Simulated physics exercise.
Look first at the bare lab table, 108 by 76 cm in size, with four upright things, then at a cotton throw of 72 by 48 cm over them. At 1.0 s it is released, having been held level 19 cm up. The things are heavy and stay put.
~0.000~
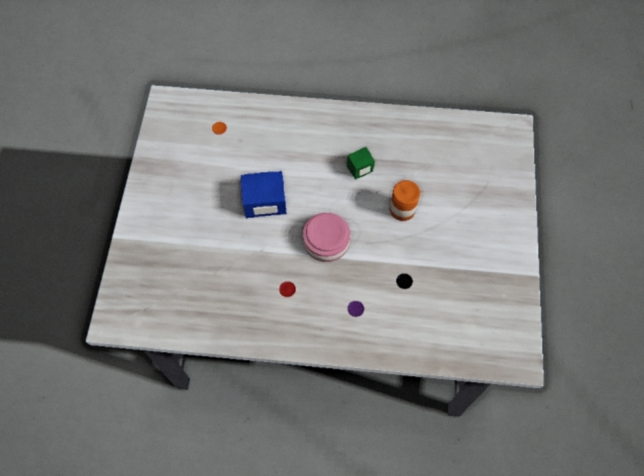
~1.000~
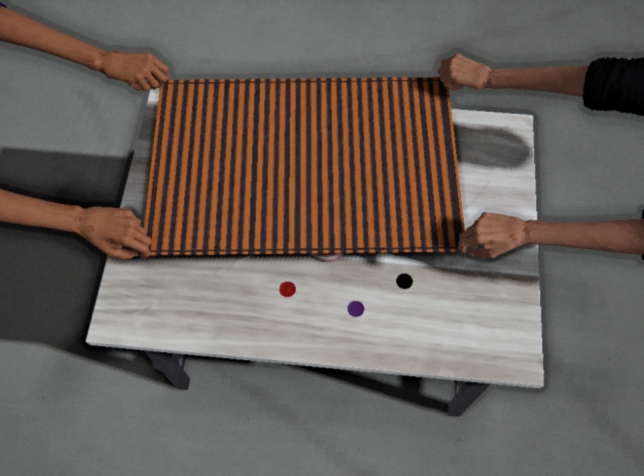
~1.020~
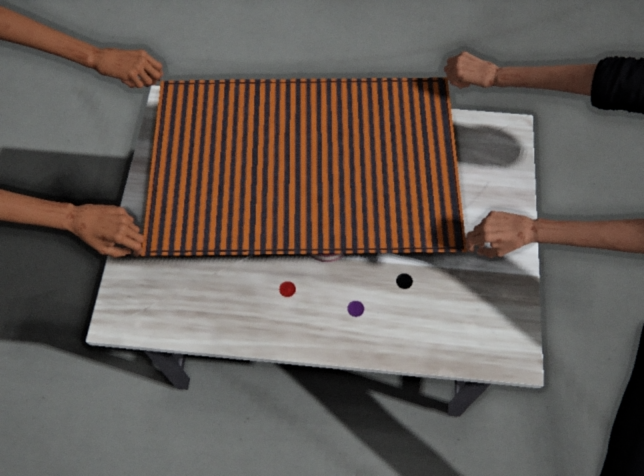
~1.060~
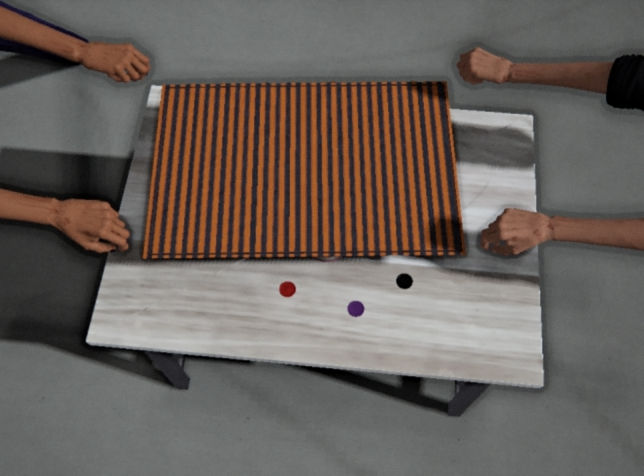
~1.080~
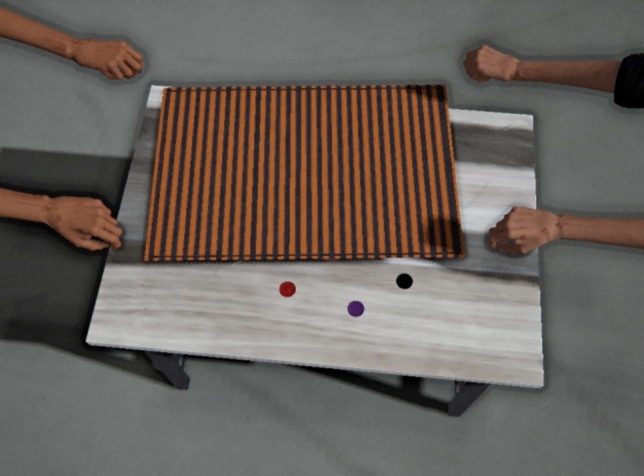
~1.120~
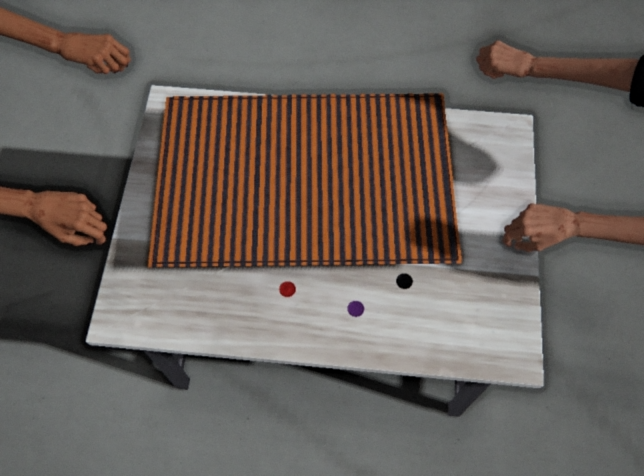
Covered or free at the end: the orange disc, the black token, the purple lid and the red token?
The orange disc stays bare. The black token stays bare. The purple lid stays bare. The red token stays bare.
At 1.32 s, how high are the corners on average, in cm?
On average the corners sit about 0 cm above the surface.
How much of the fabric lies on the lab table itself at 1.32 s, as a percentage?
35 %.
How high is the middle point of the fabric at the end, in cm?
I'd put it near 7 cm.
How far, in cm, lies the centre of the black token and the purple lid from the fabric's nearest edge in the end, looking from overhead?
The first sits about 3 cm from the nearest hem, the second about 9 cm.
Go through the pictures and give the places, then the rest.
The first frame shows shows, orange disc (219, 128); black token (405, 281); purple lid (356, 308); red token (288, 289); orange canister (407, 191), 10 cm tall; blue box (263, 187), 8 cm tall; pink bottle (327, 231), 6 cm tall; green box (361, 157), 6 cm tall.
The second frame shows shows, cotton throw corners (141, 255) (161, 81) (447, 77) (467, 251); highest point 19 cm, lowest 19 cm.
The third frame shows shows, cotton throw corners (142, 256) (161, 81); highest point 19 cm, lowest 19 cm.
The fourth frame shows shows, cotton throw corners (143, 258) (163, 85); highest point 17 cm, lowest 17 cm.
The fifth frame shows shows, cotton throw corners (145, 261) (164, 88); highest point 16 cm, lowest 16 cm.
The sixth frame shows shows, cotton throw corners (149, 267) (167, 97) (443, 94) (461, 263); highest point 13 cm, lowest 12 cm.
At 1.3 s, 35 % of it is down, spanning 75 by 50 cm, above no small thing.
At 1.5 s, 35 % of it is down, spanning 75 by 49 cm, above no small thing.
At 1.7 s, 35 % of it is down, spanning 75 by 49 cm, above no small thing.
At 1.9 s, 35 % of it is down, spanning 75 by 49 cm, above no small thing.
At 2.7 s, 35 % of it is down, spanning 75 by 49 cm, above no small thing.
